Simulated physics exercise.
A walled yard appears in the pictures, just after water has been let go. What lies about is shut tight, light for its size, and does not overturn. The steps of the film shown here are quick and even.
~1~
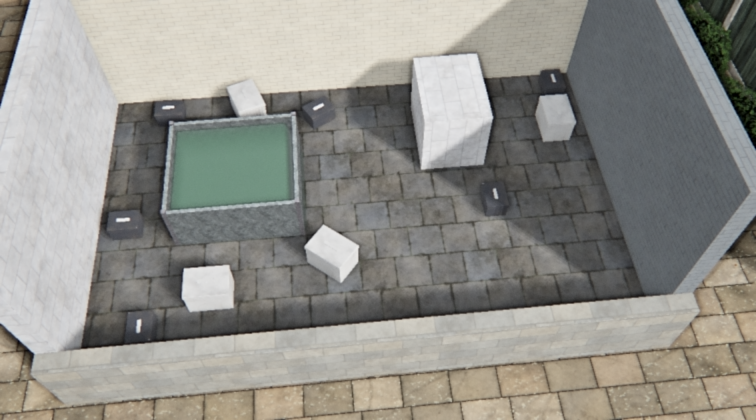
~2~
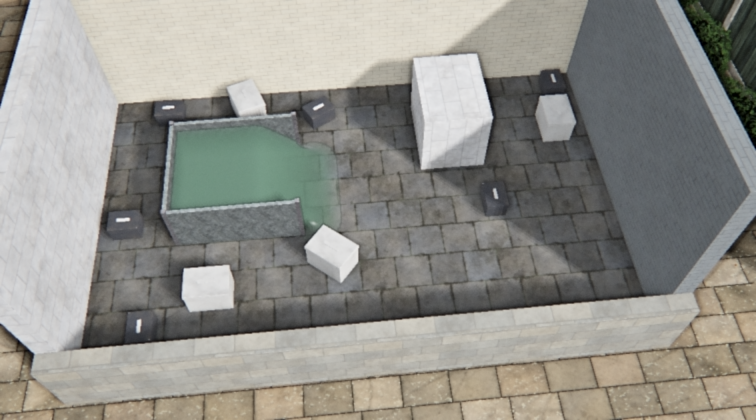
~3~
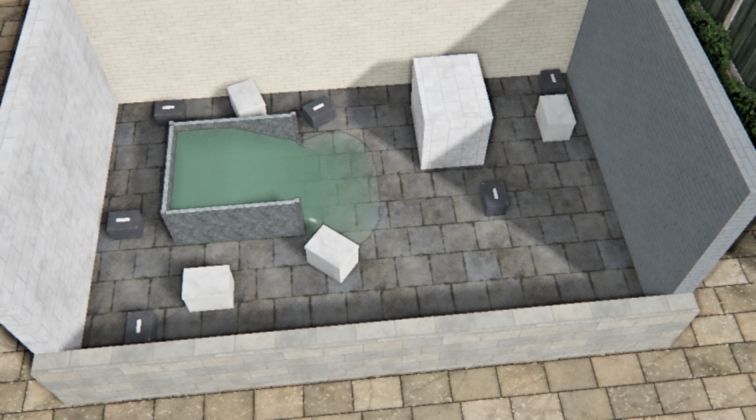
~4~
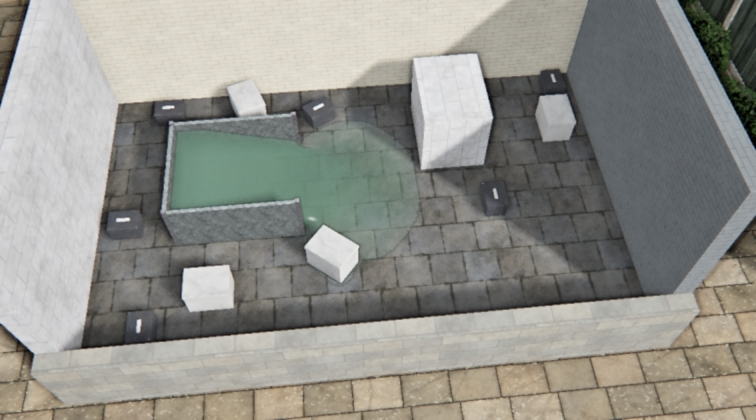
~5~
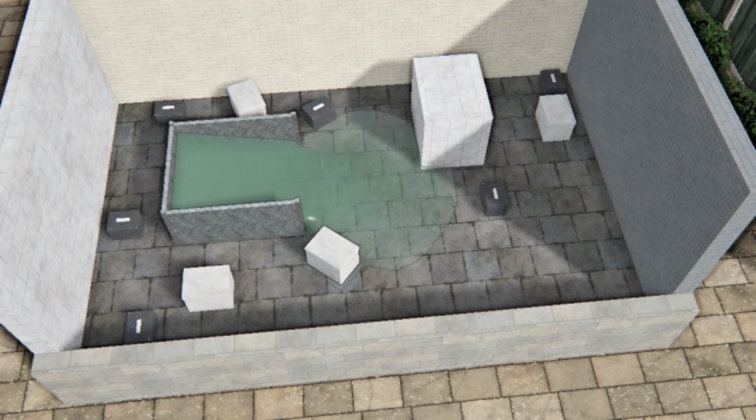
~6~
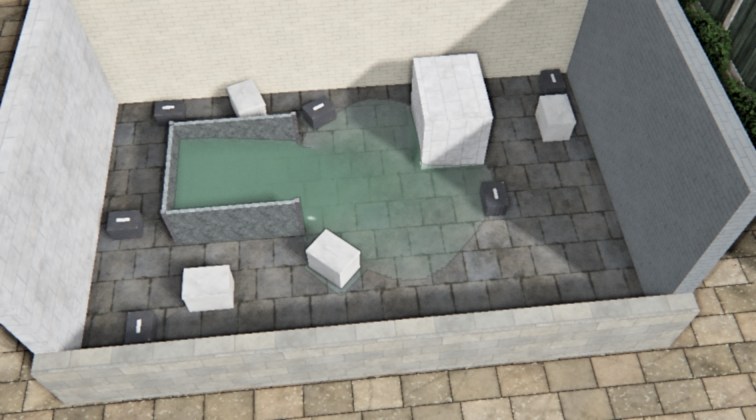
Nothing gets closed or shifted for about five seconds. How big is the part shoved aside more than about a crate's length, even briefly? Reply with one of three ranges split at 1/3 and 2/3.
1/3 to 2/3.
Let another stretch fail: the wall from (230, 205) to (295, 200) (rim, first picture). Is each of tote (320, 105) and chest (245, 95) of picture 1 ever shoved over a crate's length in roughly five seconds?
Fell short, then fell short.
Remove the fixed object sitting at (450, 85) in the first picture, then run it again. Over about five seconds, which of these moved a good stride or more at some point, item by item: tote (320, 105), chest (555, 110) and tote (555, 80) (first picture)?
So: Did not travel far, then did travel that far, then did travel that far.
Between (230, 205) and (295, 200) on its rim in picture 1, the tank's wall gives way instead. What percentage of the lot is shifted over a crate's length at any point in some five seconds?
Close to 70 %.
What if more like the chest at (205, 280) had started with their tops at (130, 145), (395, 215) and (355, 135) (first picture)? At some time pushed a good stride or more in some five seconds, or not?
In sequence: Doesn't go far, pushed clear, pushed clear.
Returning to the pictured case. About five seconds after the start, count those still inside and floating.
5 in total.
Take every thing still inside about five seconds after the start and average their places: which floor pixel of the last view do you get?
On the floor of the last picture, roughly (300, 202).
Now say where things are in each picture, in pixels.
In the first frame, a chest at (331, 246) rests on the ground; a tote at (495, 194) rests on the ground; 0 of 10 have shifted.
In the second frame, a chest at (331, 246) rests on the ground; a tote at (495, 194), on the bottom; 0 of 10 have shifted.
In the third frame, a chest at (331, 246) rests on the ground; a tote at (495, 194), on the bottom; 0 of 10 have shifted.
In the fourth frame, a chest at (331, 246) rests on the ground; a tote at (495, 194), on the bottom; 0 of 10 have shifted.
In the fifth frame, a chest at (331, 248) rests on the ground; a tote at (495, 194) rests on the ground; 0 of 10 have shifted.
In the sixth frame, a chest at (332, 251), on the bottom, close to its start; a tote at (495, 194) rests on the ground; 1 of 10 have shifted.
A moment on, 1 of 10 are well off their spots; 0 afloat.
Next, 1 of 10 are well off their spots; 1 afloat.
Later, 4 of 10 are well off their spots; 2 afloat.
In the end, 5 of 10 are well off their spots, and 5 have been at some point; 5 afloat.
